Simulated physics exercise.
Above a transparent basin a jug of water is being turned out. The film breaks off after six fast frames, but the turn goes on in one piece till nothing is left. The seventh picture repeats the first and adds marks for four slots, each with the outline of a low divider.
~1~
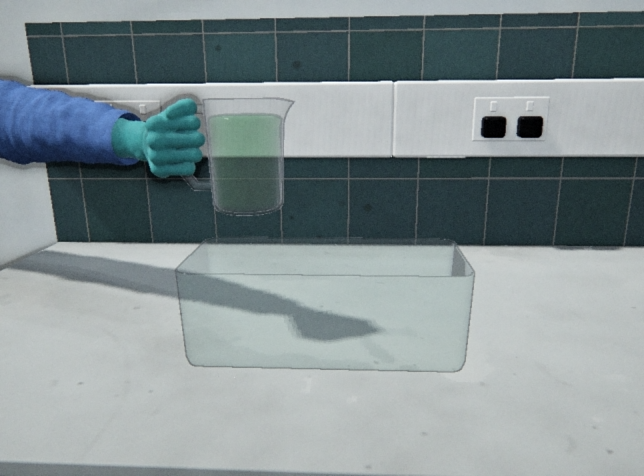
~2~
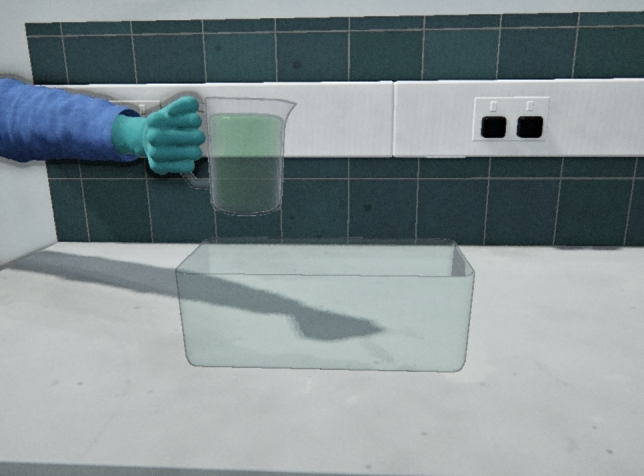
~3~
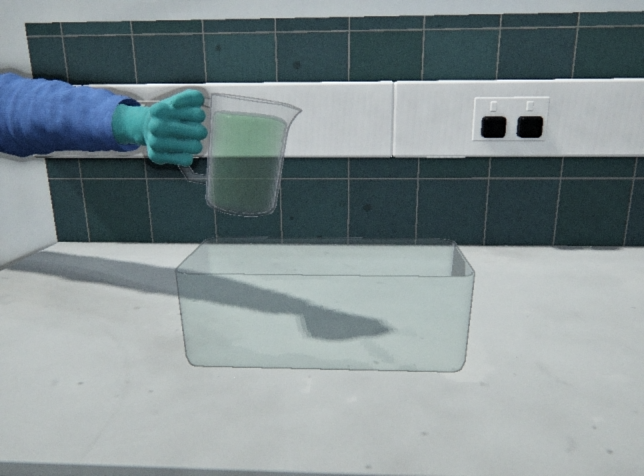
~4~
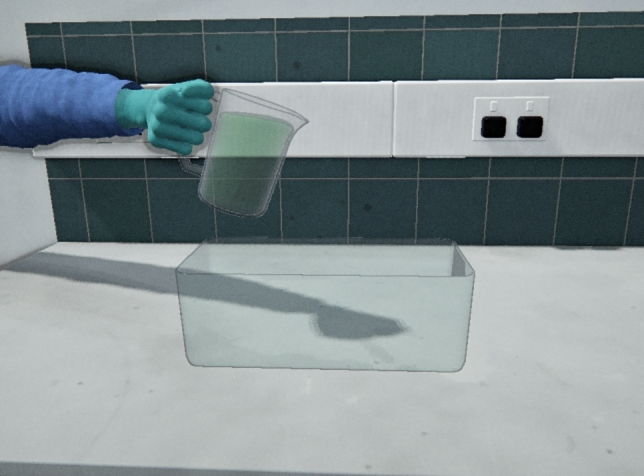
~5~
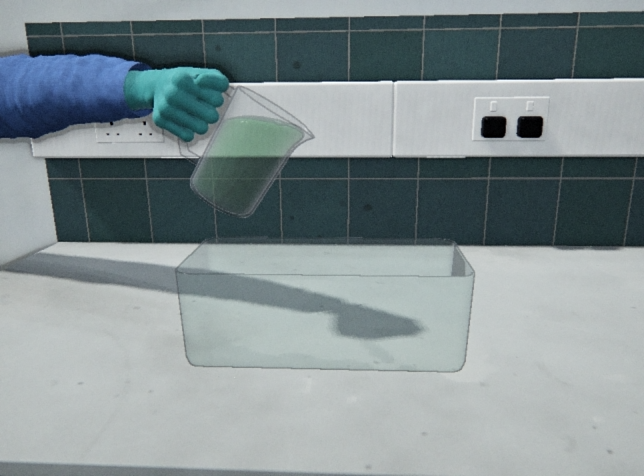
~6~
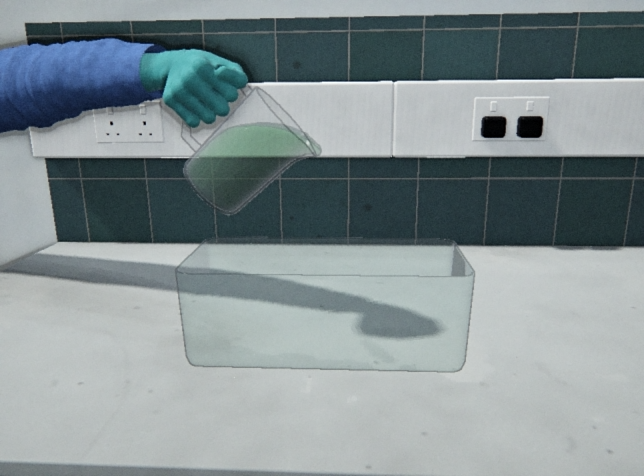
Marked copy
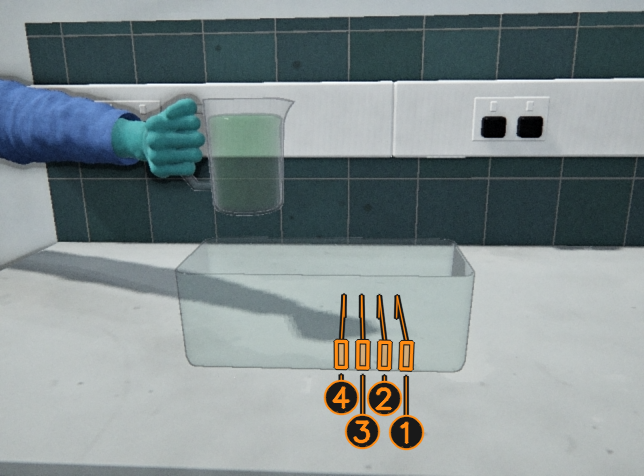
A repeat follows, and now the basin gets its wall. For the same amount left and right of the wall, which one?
Go for 3.
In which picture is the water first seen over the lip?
Picture 6.
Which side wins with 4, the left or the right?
More ends on the right.
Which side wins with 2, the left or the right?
The left one.
On the marked copy, 1 at (406, 376); 2 at (384, 376); 3 at (362, 375); 4 at (341, 375).
With 1, about 86 % ends left of the wall and 10 % right of it; 4 % is lost outside.
With 2, about 88 % ends left of the wall and 10 % right of it.
With 3, about 54 % ends left of the wall and 44 % right of it.
With 4, about 12 % ends left of the wall and 86 % right of it.
